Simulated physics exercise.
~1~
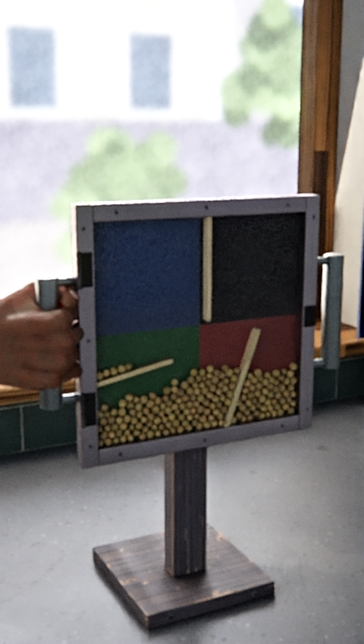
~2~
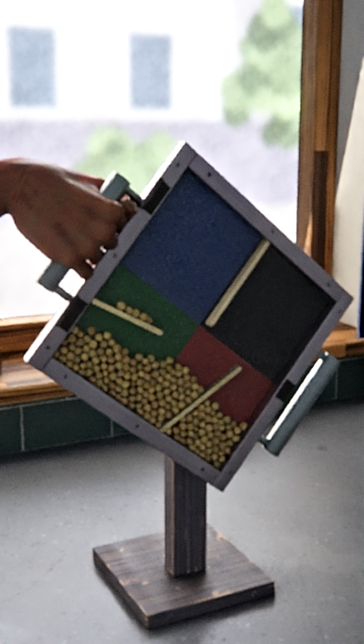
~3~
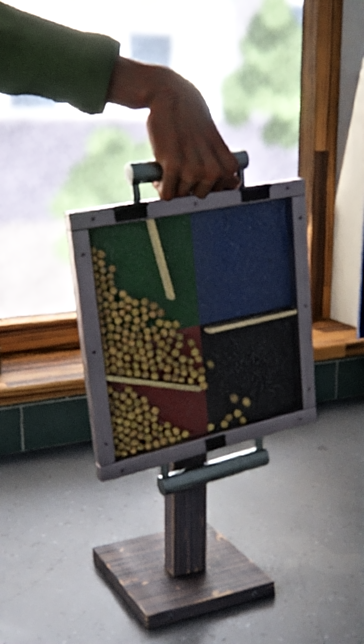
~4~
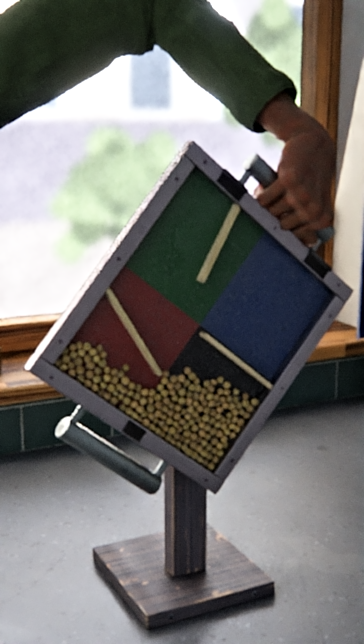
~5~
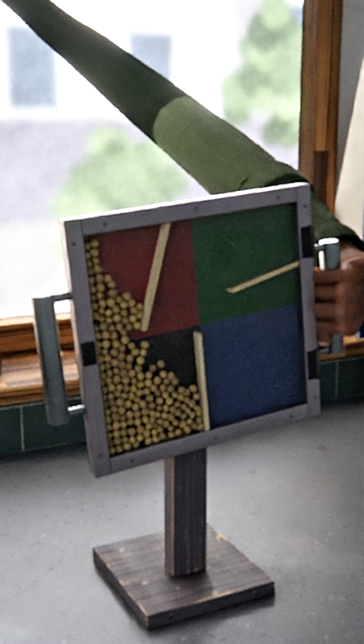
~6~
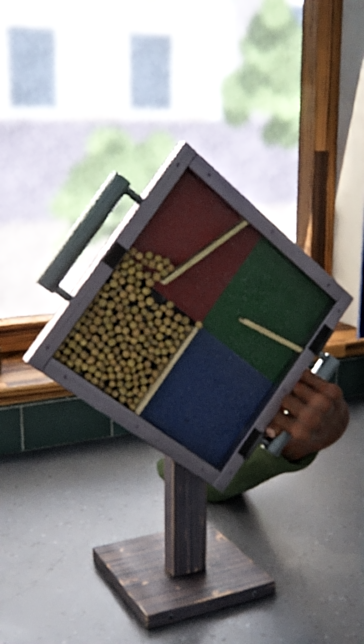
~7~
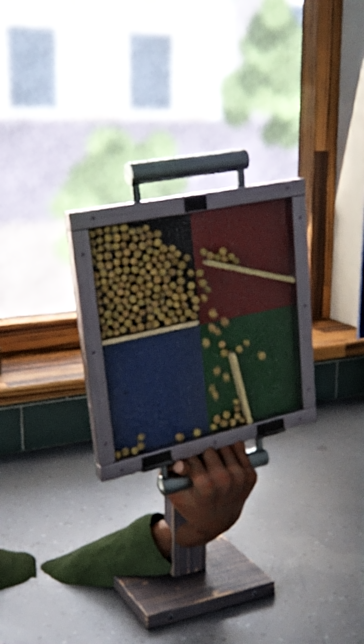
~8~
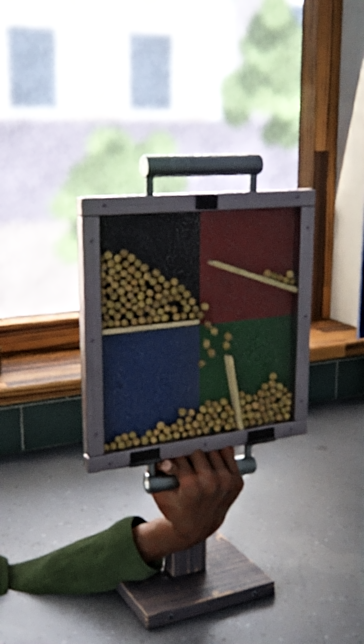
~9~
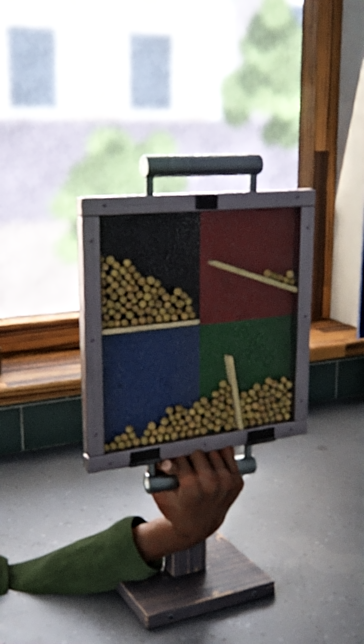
By a window, a hand turns a box of chickpeas until they settle unevenly across three coloured quarters.
